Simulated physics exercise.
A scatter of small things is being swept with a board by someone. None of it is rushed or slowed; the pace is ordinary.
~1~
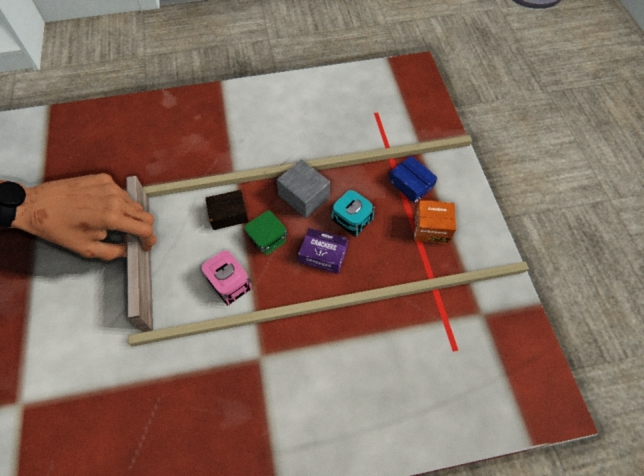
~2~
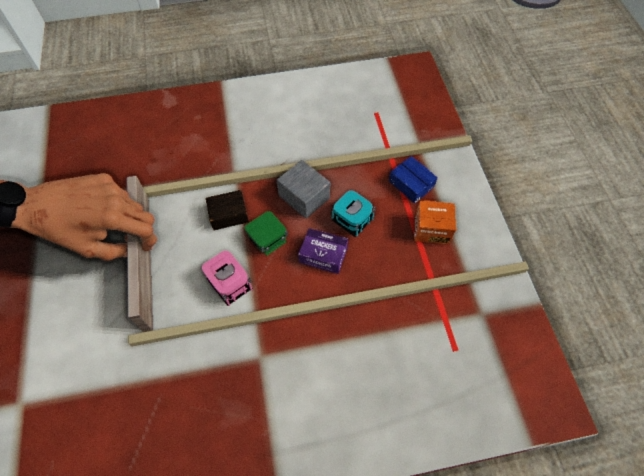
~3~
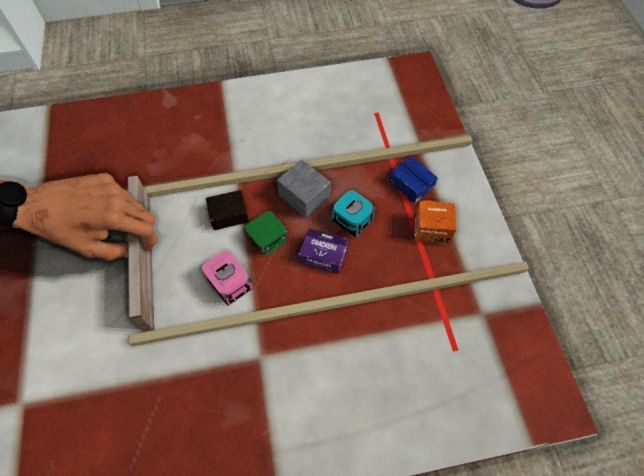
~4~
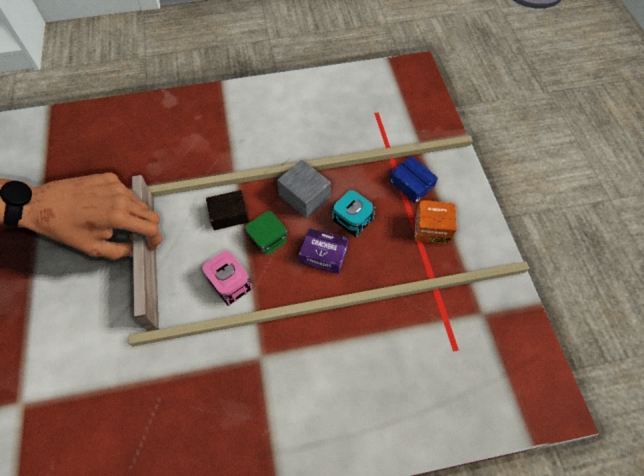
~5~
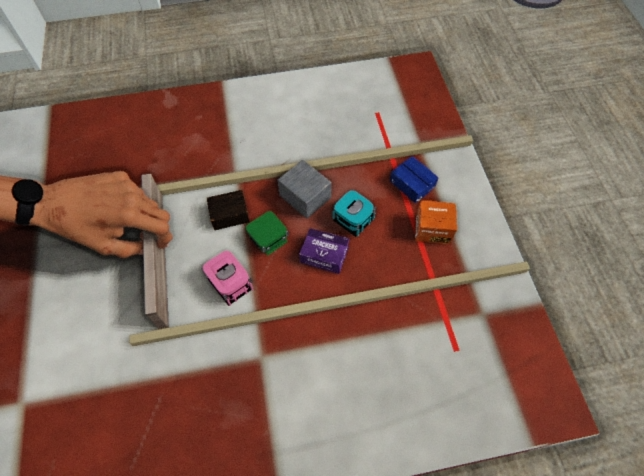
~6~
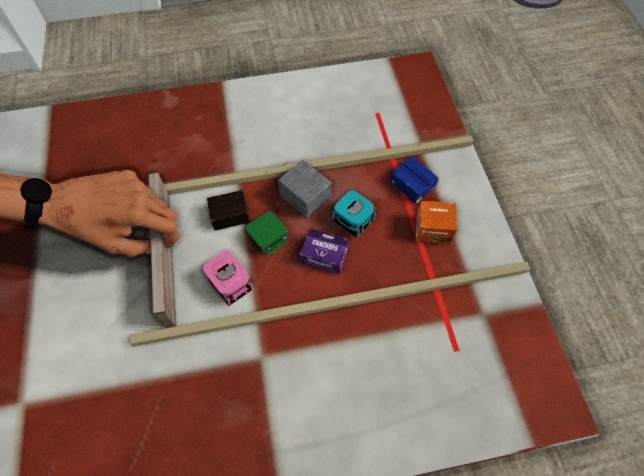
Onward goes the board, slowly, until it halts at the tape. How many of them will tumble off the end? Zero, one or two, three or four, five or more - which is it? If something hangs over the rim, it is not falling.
Once the board stops, zero pieces are missing from the table.
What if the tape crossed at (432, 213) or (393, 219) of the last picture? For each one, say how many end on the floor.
The first try gives 2, the second gives 0.
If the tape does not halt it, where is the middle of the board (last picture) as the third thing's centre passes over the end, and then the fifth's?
First: Around (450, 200). Next: Around (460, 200).
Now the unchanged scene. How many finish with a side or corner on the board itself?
At rest, 3 are in contact.
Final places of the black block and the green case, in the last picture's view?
Final positions - black block around (419, 179), green case around (428, 213).
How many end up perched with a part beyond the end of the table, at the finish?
Answer: 2.
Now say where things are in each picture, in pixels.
Orange box (434, 222); blue box (413, 179); turquoise case (353, 213); board (140, 251); tape (410, 216), in the first picture.
Blue box (413, 179); grey block (304, 189), in the second picture.
Turquoise case (353, 213); green case (267, 234), in the third picture.
Orange box (435, 222); black block (228, 210), in the fourth picture.
Blue box (414, 179); board (155, 249), in the fifth picture.
Orange box (436, 222); blue box (414, 180); turquoise case (354, 214); board (162, 248); tape (412, 216), in the sixth picture.
A little later, none off yet; orange box at rest near (436, 222); blue box at rest near (414, 180); turquoise case at rest near (354, 214).
Next, none off yet; orange box at rest near (436, 222); blue box moving near (421, 179); turquoise case shifted about its own width near (383, 208).
When it is over, the number that fall off is zero.
